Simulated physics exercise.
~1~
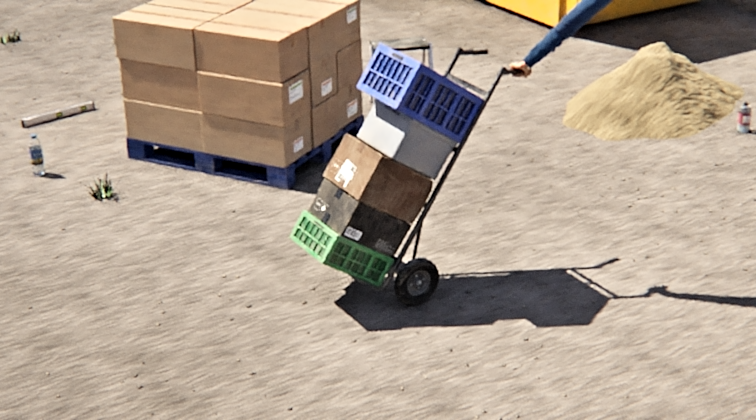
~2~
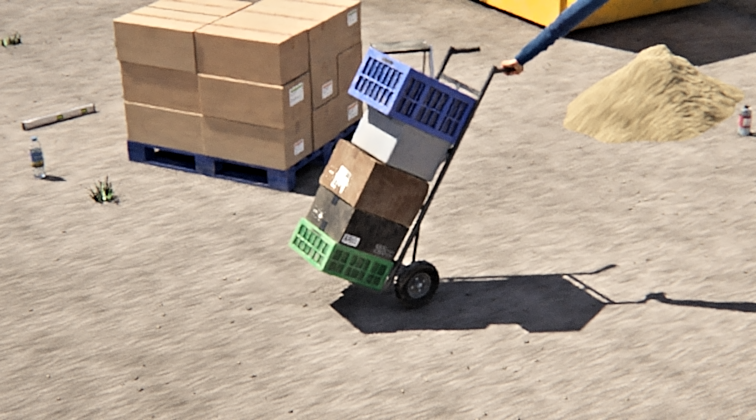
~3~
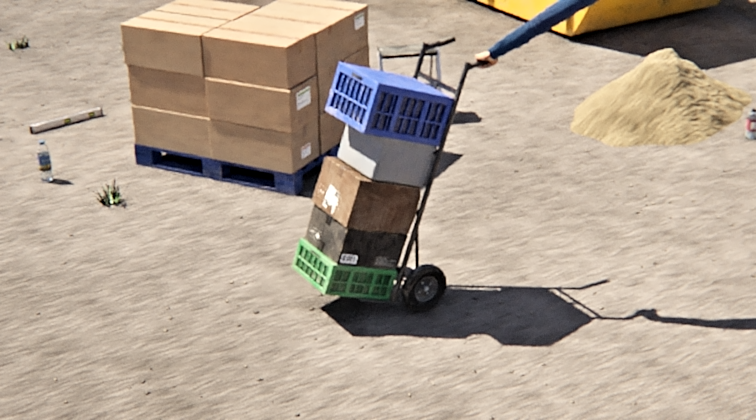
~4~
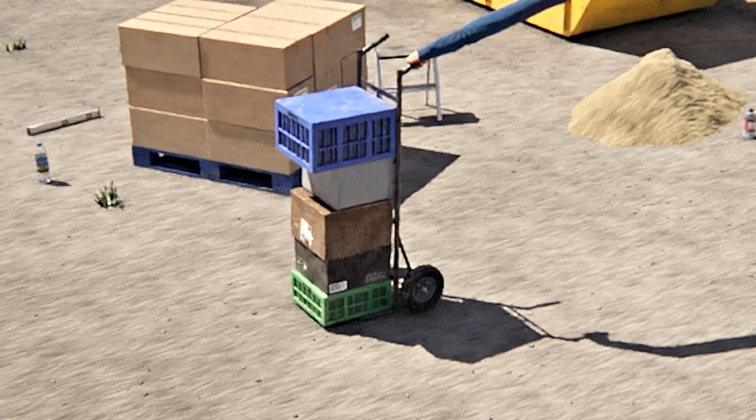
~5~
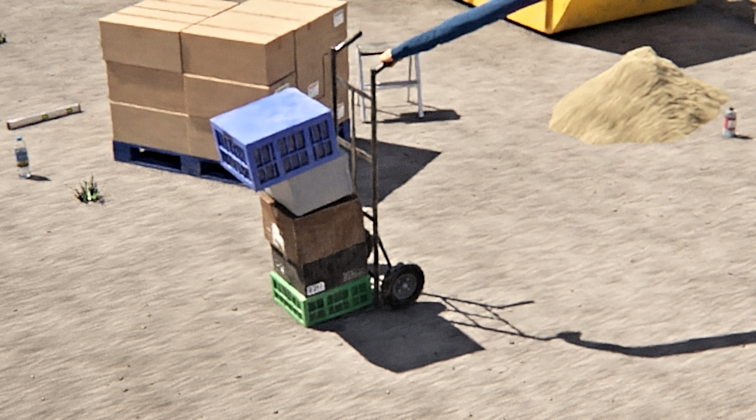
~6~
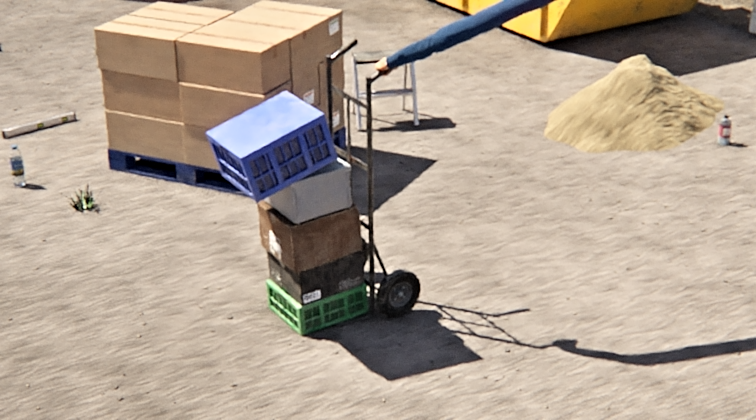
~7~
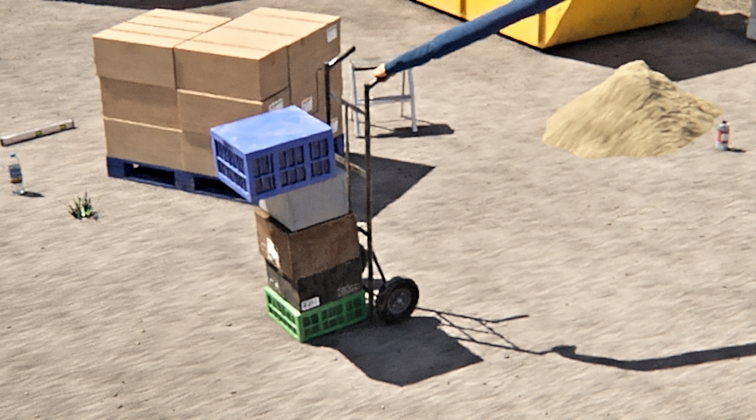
A loaded sack truck tips upright, and its top blue crate slides left, rocks and settles overhanging.
